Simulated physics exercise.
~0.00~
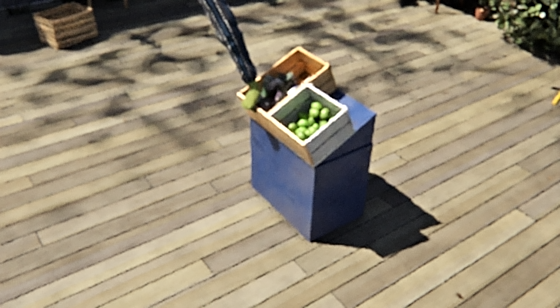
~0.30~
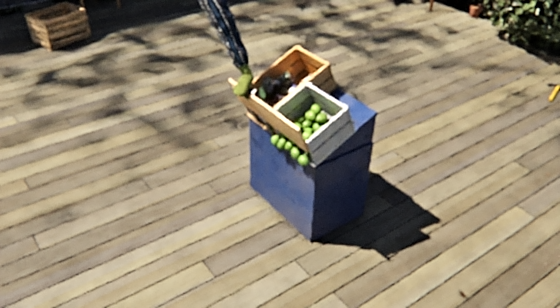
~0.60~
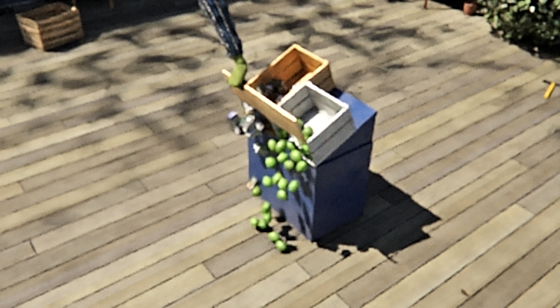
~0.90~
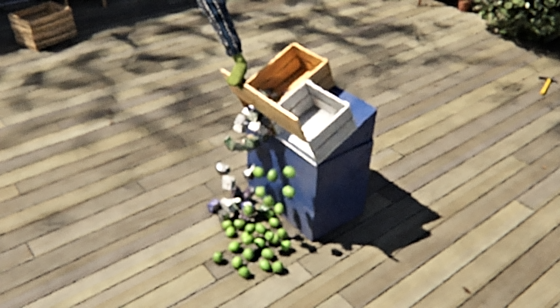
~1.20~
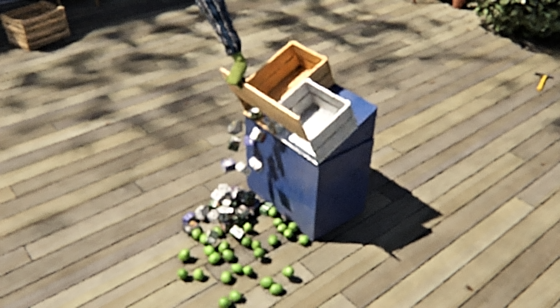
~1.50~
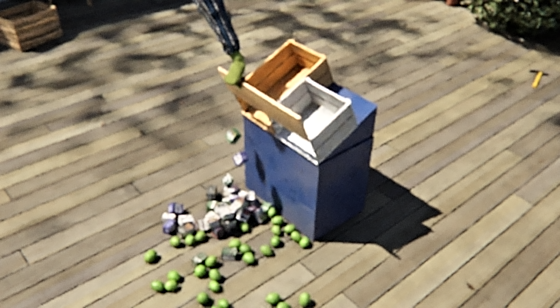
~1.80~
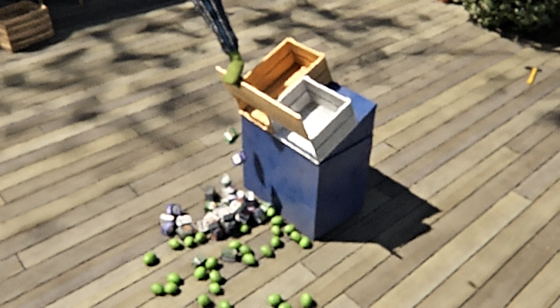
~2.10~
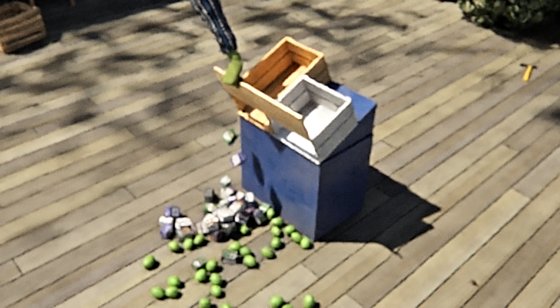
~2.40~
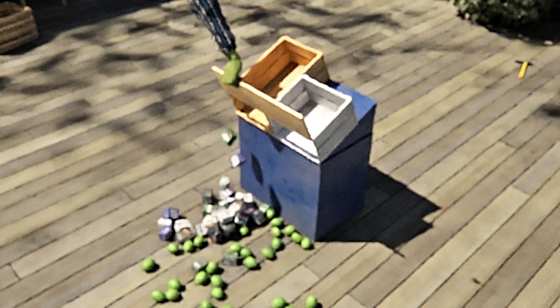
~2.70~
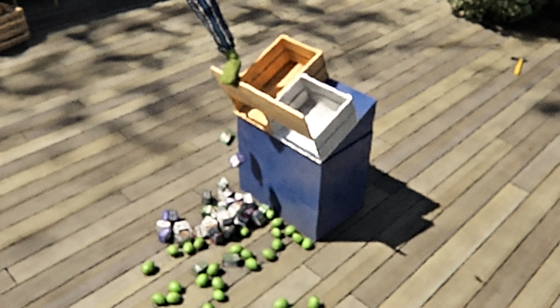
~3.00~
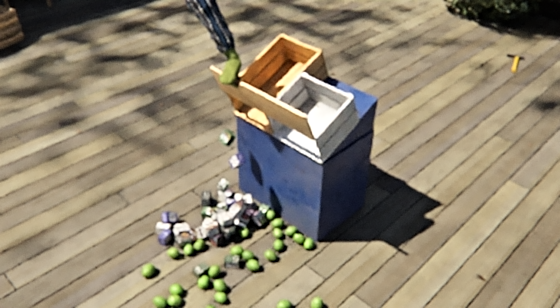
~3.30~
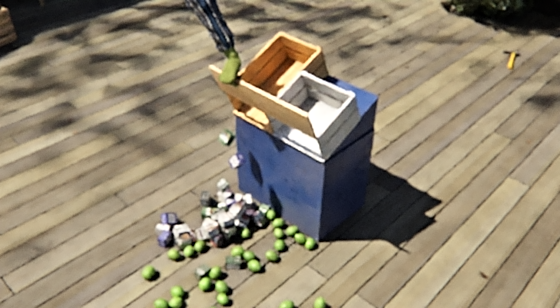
At the start, a white bin of green balls and a wooden bin of small dark cartons sit tilted on a blue block on a sunlit plank deck, with a dark, arm-like shape reaching down to their left. The gate at their lower side lifts, and the green balls begin to slip over the edge. They pour down the front of the block, emptying the white bin, while the cartons start tumbling after them. The cartons pile up beside the block as the balls scatter outward. Finally, both bins stand empty above the spilled load, which lies still.
